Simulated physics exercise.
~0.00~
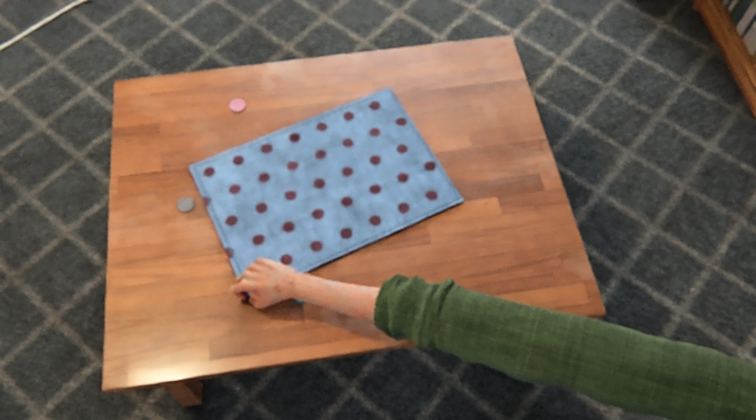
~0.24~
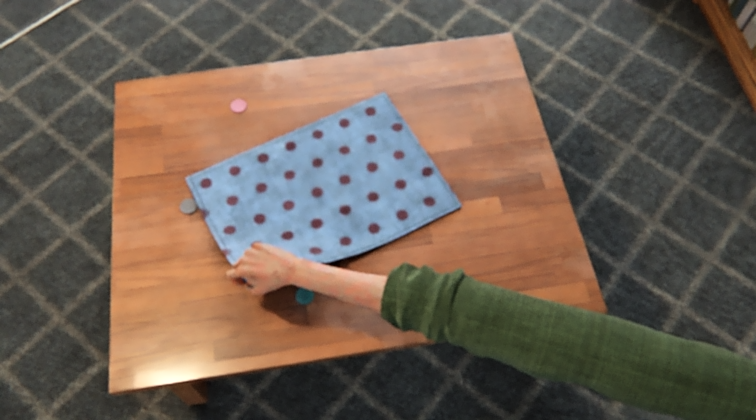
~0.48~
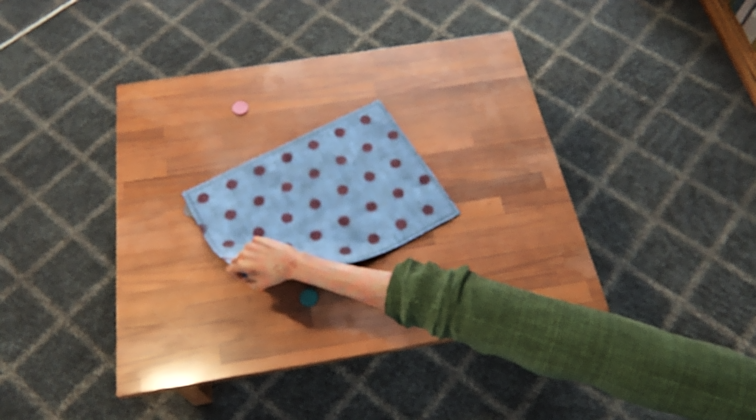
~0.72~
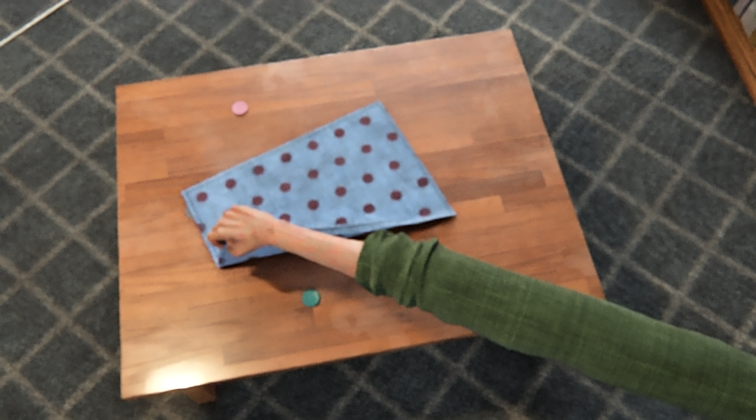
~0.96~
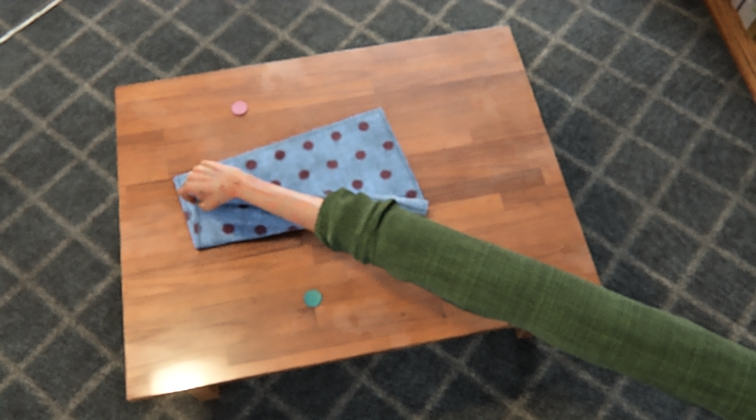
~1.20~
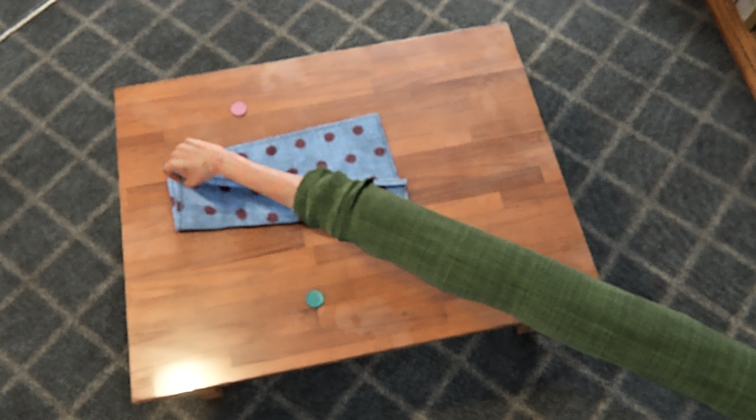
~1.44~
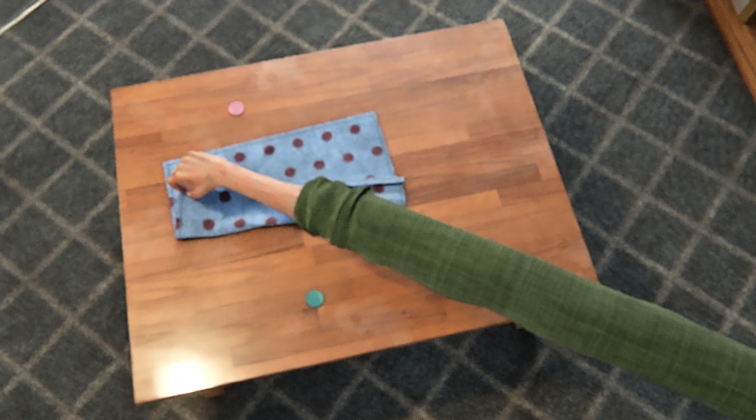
A blue cloth with dark dots on a wooden table was lifted at its near left corner by a hand in a green sleeve and folded toward the far side, uncovering a teal disc, and it ended partly folded over a grey disc, with the pink one still showing.
